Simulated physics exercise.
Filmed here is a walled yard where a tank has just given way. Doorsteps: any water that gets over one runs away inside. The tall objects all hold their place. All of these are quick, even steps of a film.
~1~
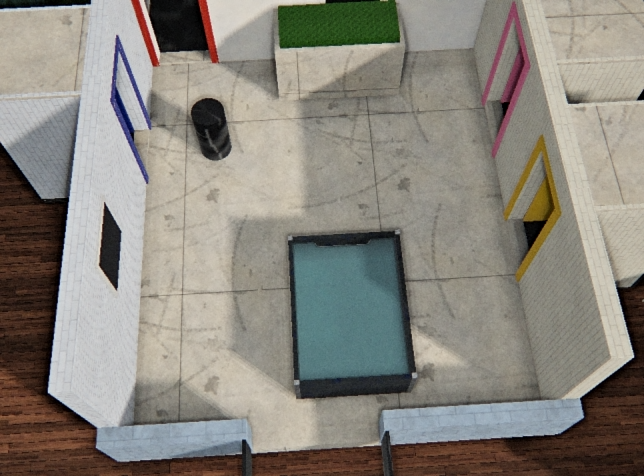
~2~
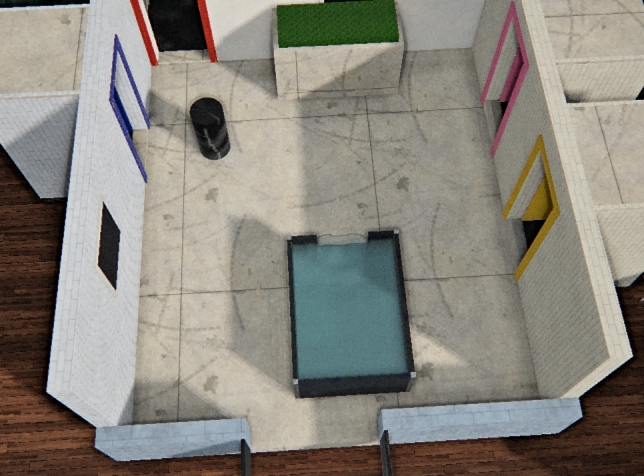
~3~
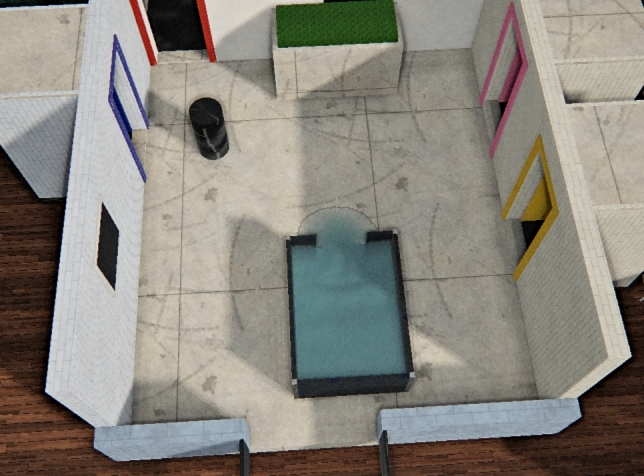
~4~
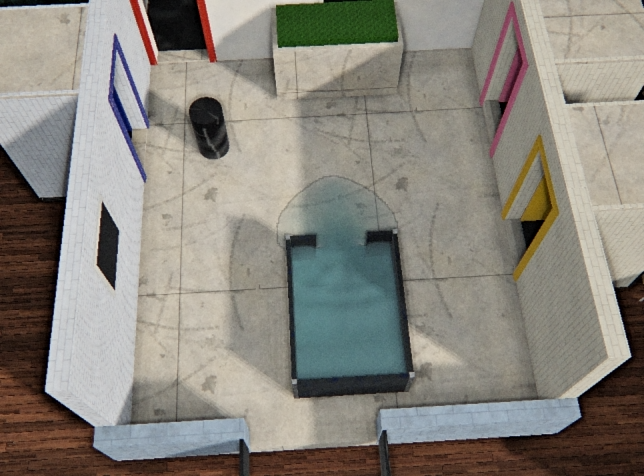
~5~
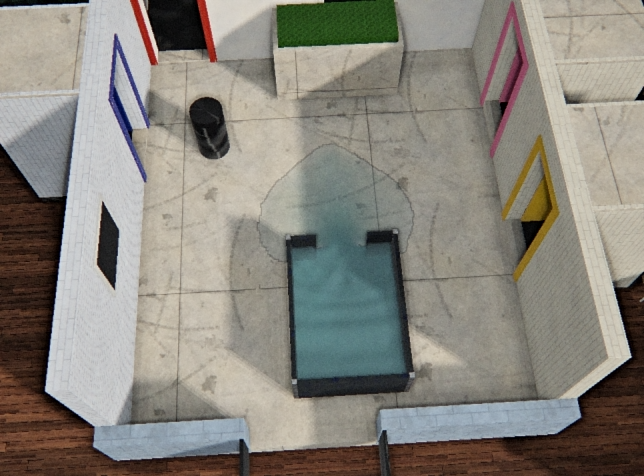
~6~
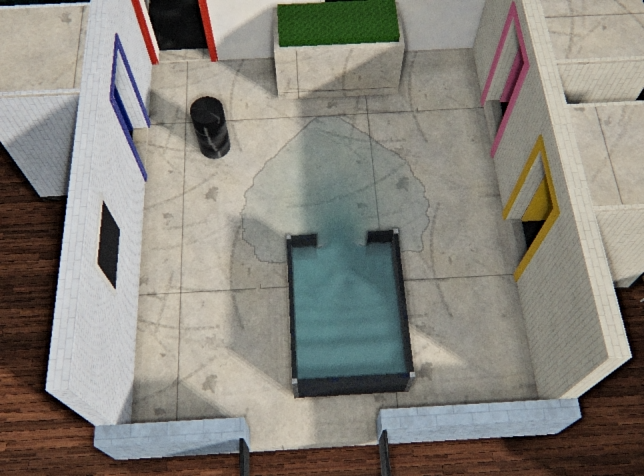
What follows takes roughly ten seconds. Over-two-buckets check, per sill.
Result: The red door will most likely go past the limit; the yellow door will most likely keep inside the limit; the pink door will most likely keep inside the limit; the blue door will most likely go past the limit.
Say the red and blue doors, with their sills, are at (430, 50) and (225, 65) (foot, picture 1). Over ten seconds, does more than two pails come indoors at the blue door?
Blue: Exceeds the limit.
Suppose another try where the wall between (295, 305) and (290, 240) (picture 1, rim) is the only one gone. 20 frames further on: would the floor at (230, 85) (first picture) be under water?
At that place: Awash.
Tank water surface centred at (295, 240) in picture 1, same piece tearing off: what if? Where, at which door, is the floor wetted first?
The red-painted one is first.
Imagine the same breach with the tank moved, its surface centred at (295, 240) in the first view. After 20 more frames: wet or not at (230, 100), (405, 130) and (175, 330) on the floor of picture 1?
As listed: Reached, reached, untouched.
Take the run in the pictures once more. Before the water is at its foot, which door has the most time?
That is the door marked yellow.
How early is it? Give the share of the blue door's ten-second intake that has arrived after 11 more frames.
Estimate: Roughly 0 %.
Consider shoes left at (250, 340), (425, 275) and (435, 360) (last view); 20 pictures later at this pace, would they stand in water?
Result, as listed: Not wetted / not wetted / not wetted.
A moment on, water covers 30 % of the floor; the red door not reached, the yellow door not reached, the pink door not reached, the blue door not reached.
Next, water covers 40 % of the floor; the red door under two buckets in, the yellow door not reached, the pink door wet at the sill, nothing in, the blue door wet at the sill, nothing in.
Then, water covers 50 % of the floor; the red door over two buckets in, the yellow door wet at the sill, nothing in, the pink door wet at the sill, nothing in, the blue door under two buckets in.
Later, water covers 70 % of the floor; the red door far over two buckets in, the yellow door wet at the sill, nothing in, the pink door wet at the sill, nothing in, the blue door over two buckets in.
In the end, water covers 95 % of the floor; the red door far over two buckets in, the yellow door wet at the sill, nothing in, the pink door wet at the sill, nothing in, the blue door over two buckets in.
